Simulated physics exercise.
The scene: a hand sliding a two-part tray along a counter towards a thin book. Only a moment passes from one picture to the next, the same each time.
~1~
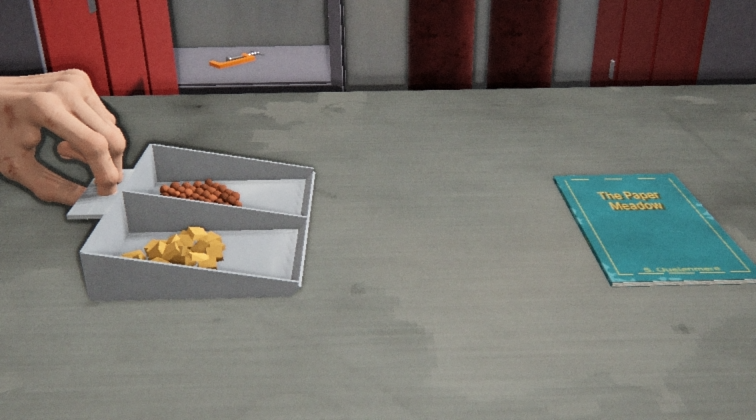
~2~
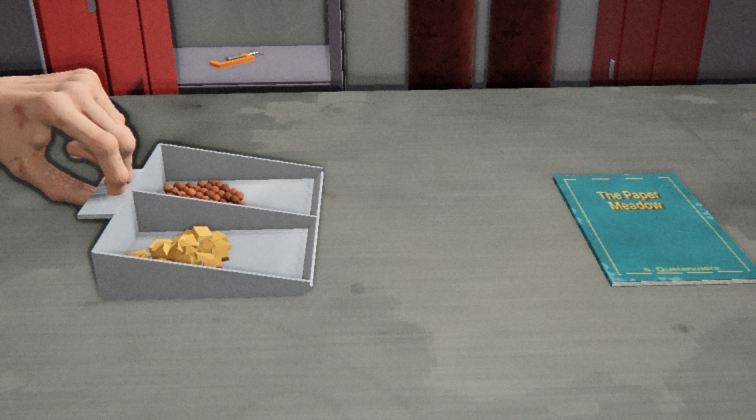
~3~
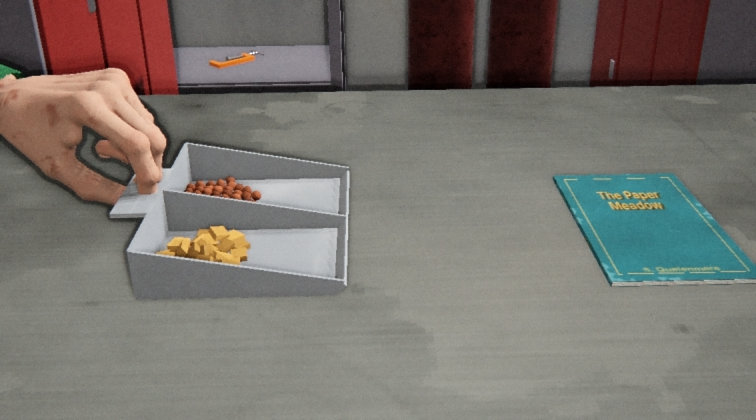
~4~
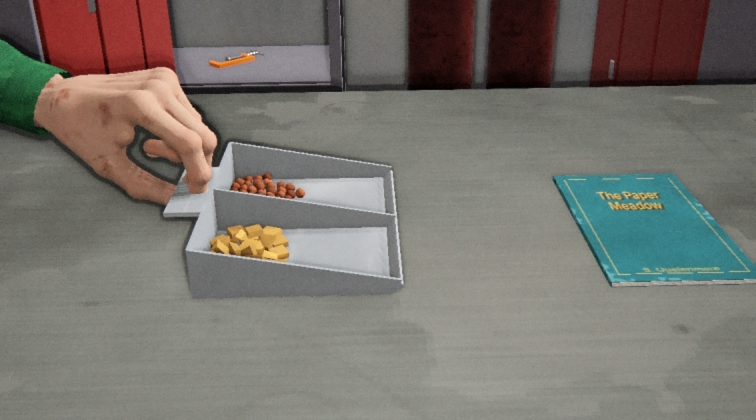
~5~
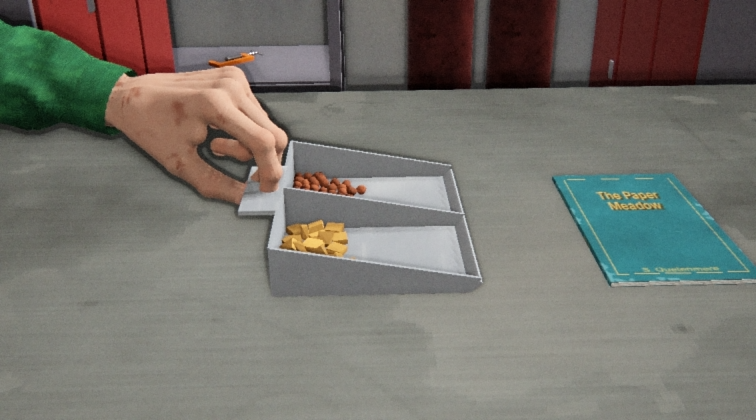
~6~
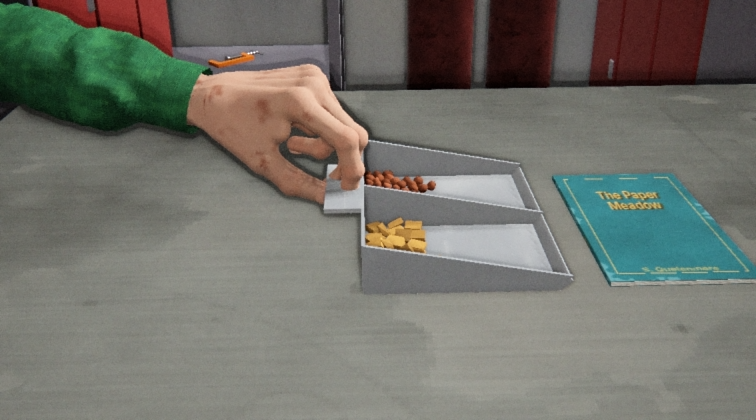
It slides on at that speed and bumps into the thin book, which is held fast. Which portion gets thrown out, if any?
The front portion sends some over the front rim; the back portion sends some over the front rim.
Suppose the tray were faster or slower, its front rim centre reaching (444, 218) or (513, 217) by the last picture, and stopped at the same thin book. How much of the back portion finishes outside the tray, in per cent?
About 0 and 30 per cent.
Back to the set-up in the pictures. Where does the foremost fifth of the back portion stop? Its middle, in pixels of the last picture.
Roughly at (713, 196).
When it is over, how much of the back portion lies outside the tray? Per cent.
About 40 per cent.
Then, 0.02 s on from there, tray still sliding, front rim near (564, 216); front portion all inside; back portion all inside.
Then, 0.14 s on from there, tray stopped at the thin book; front portion a little out of the tray; back portion near a quarter out of the tray.
Then, 0.35 s on from there, tray stopped at the thin book; front portion near half out of the tray; back portion near a third out of the tray.
In the end, tray stopped at the thin book; front portion near half out of the tray; back portion near a third out of the tray.
